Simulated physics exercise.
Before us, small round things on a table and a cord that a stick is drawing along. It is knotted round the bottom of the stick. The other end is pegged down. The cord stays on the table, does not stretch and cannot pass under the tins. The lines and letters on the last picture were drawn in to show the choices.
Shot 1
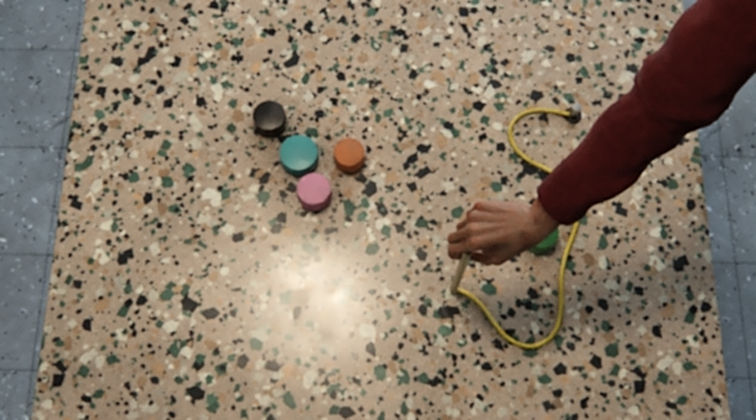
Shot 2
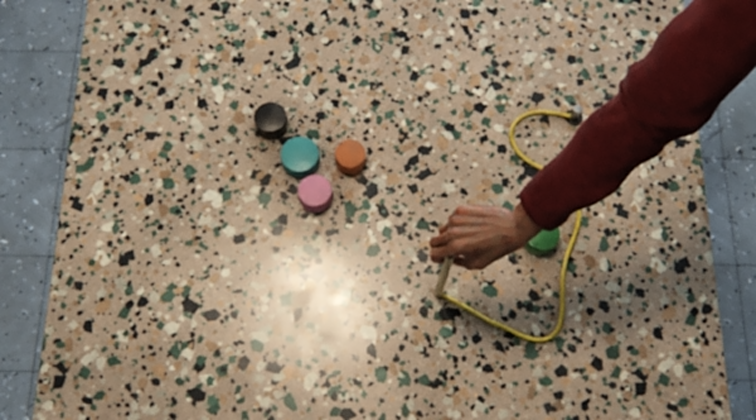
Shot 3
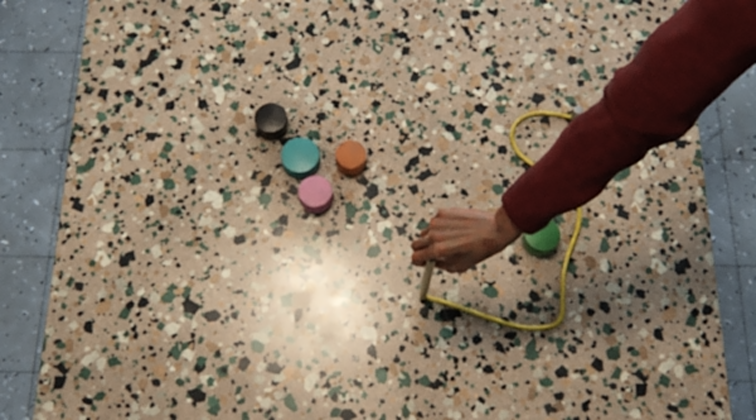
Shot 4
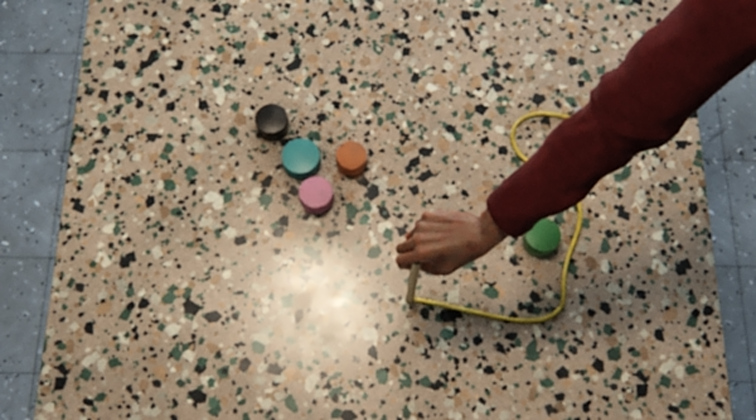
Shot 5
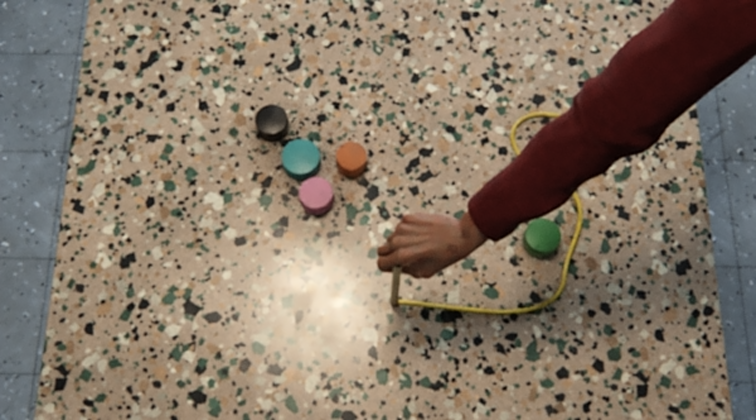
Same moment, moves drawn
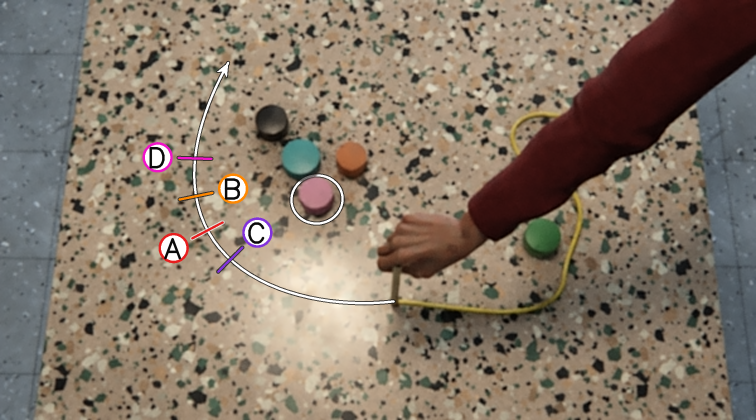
A hand draws a yellow cord leftward with a stick across a table holding small round tins.
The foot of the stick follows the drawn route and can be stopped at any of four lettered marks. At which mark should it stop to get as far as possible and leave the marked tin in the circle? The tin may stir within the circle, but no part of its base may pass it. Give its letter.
At D, and not beyond.
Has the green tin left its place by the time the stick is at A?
By then, yes.
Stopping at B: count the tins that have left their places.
One.
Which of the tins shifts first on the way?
Green.
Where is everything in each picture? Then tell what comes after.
Turquoise tin (299, 156); pink tin (314, 192); black tin (270, 119), in the first picture.
Black tin (271, 121); green tin (540, 236), in the second picture.
Orange tin (351, 158), in the third picture.
Turquoise tin (301, 159); pink tin (316, 195), in the fourth picture.
Black tin (272, 123); green tin (542, 238), in the fifth picture.
On the marked copy, A at (208, 230); B at (196, 196); C at (230, 260); D at (195, 158); the ring at (317, 199); the route from (394, 301) via (209, 233) to (228, 63).
Following D. Soon after the start, foot of the stick (291, 293); pink tin (316, 196).
Later, foot of the stick (211, 237); pink tin (316, 196); green tin (511, 210).
In the end, foot of the stick (195, 159); pink tin (316, 196); green tin (487, 178); the pink tin is still in its ring.
As for the rest, A is safe but short; B is safe but short; C is safe but short.
